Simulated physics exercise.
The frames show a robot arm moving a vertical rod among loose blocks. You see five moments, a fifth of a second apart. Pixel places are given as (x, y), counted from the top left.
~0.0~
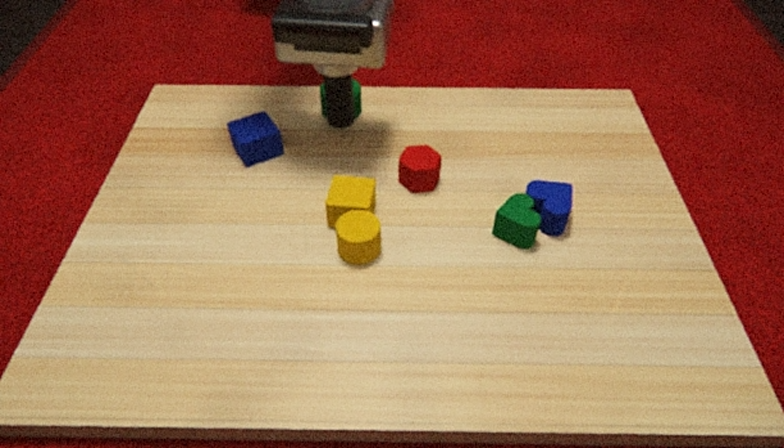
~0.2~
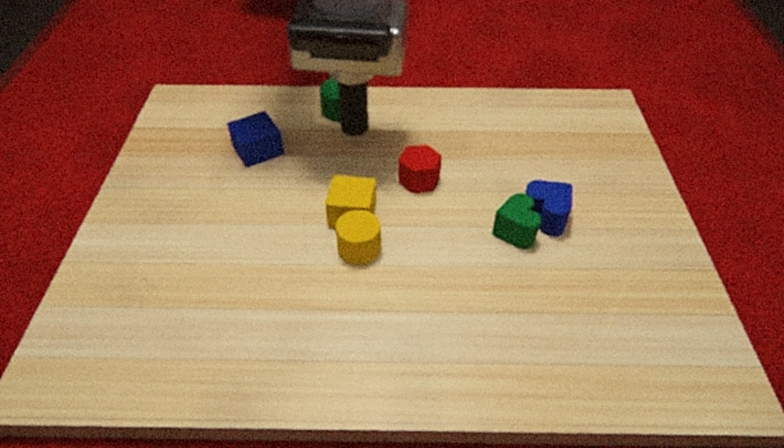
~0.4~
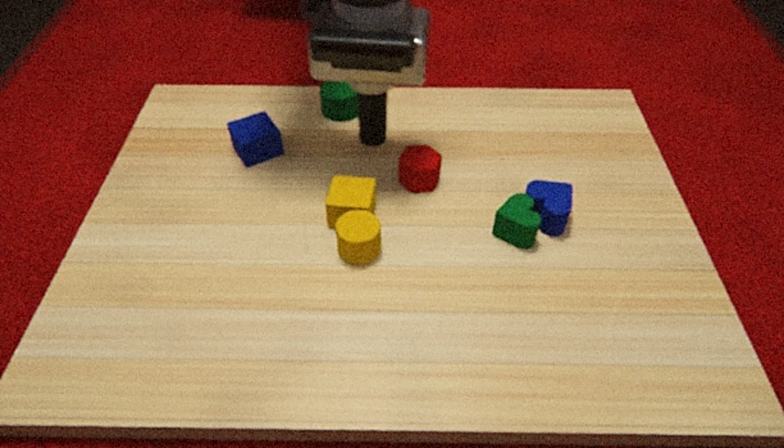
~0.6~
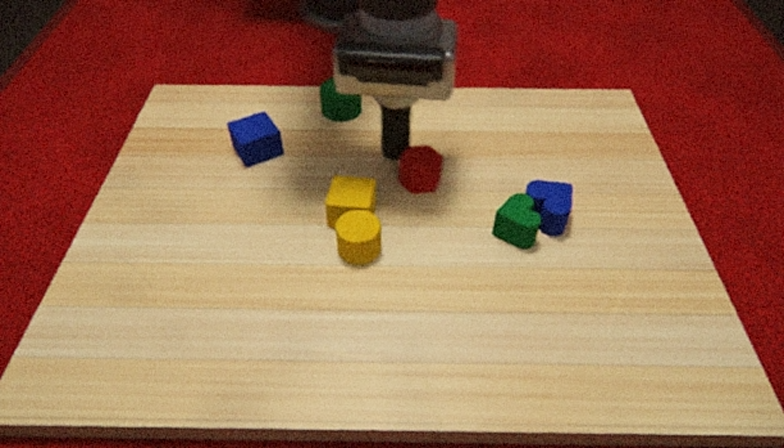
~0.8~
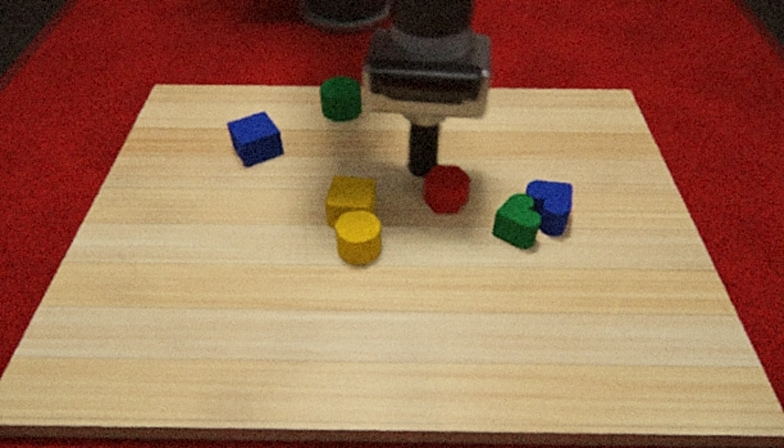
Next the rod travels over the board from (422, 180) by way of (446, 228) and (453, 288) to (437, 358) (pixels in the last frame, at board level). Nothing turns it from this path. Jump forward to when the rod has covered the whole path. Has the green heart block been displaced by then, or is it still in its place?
Moved off its spot.
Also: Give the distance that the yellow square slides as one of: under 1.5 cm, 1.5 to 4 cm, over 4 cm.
Offset: Below 1.5 cm.
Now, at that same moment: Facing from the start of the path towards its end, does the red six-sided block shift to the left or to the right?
It's set to shift left.
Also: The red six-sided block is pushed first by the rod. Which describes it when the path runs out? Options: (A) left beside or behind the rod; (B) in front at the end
Option A.
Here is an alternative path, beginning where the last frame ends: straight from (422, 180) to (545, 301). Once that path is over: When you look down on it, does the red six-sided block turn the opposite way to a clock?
I'd say no.
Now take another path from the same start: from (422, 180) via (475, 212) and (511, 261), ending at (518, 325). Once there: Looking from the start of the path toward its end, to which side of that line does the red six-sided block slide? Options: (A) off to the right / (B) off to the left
My pick is A.
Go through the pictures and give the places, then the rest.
Rod's lower end at (341, 121); yellow square at (351, 190); red six-sided block at (420, 157); green heart block at (520, 209), in the first picture.
Rod at (355, 128); blocks still, in the second picture.
Rod at (373, 138); blocks still, in the third picture.
Rod at (396, 151); blocks still, in the fourth picture.
Rod at (423, 168); yellow square at (351, 190); red six-sided block at (448, 177); green heart block at (520, 209), in the fifth picture.
The first path, step by step. One third of the way, rod at (448, 218); red six-sided block at (488, 219), turned 40° anticlockwise; green heart block at (530, 211), turned 25° anticlockwise.
Two thirds of the way, rod at (455, 277); red six-sided block at (497, 234), turned 85° anticlockwise; green heart block at (533, 213), turned 35° anticlockwise.
At the end, rod at (439, 347); yellow square still; red six-sided block at (497, 234), turned 85° anticlockwise; green heart block at (533, 213), turned 35° anticlockwise.
